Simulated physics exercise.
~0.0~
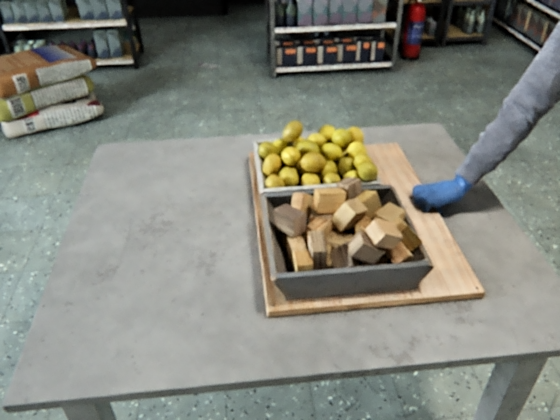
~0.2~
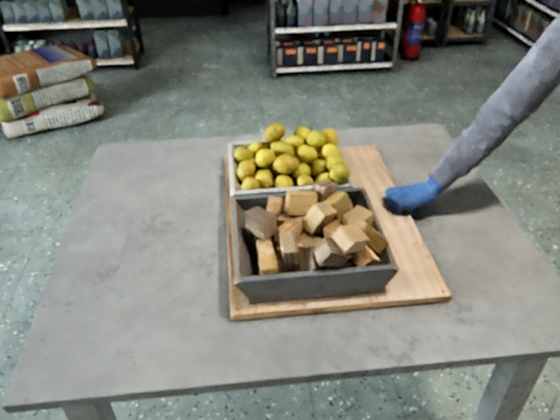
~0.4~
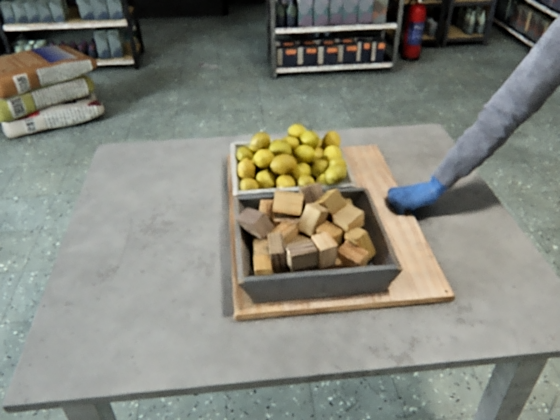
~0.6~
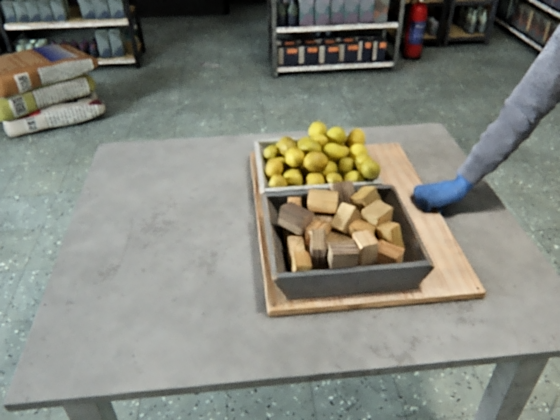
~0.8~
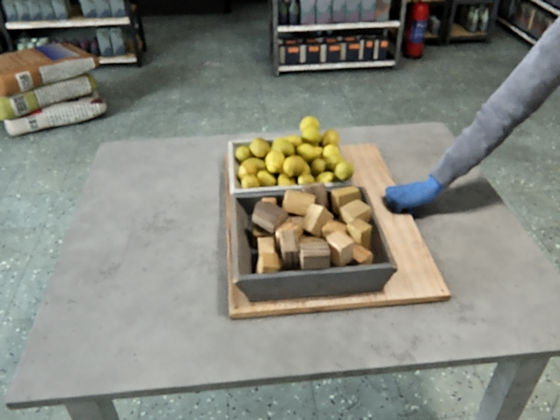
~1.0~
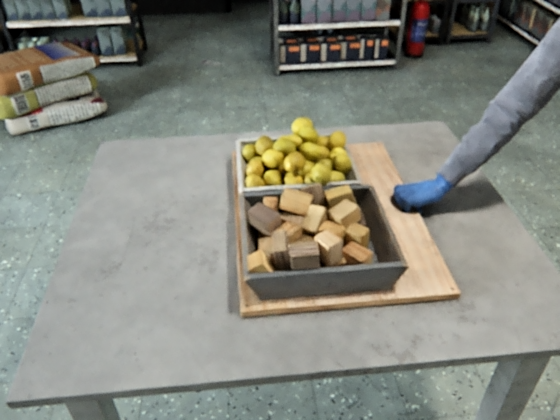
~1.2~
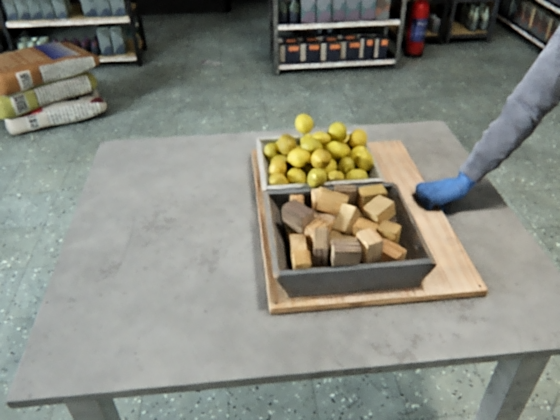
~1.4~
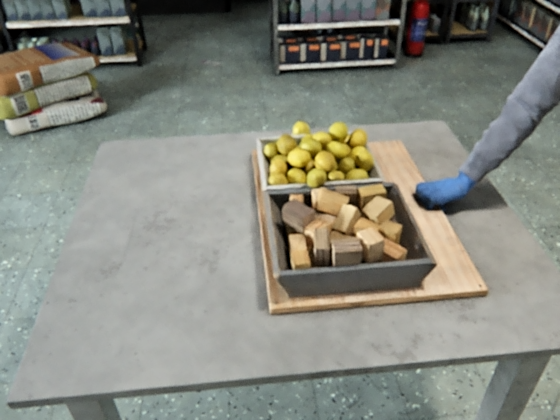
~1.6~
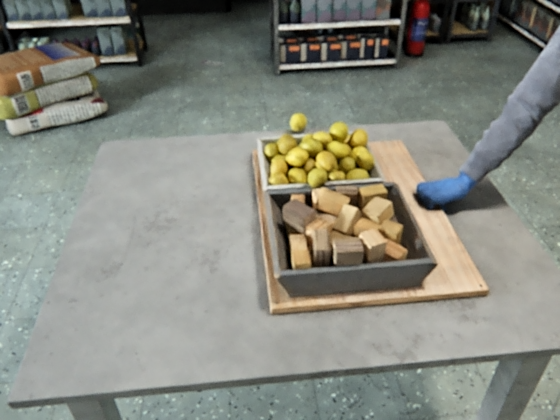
A gloved hand slides a board holding lemons and wood blocks left and right twice, then stops.
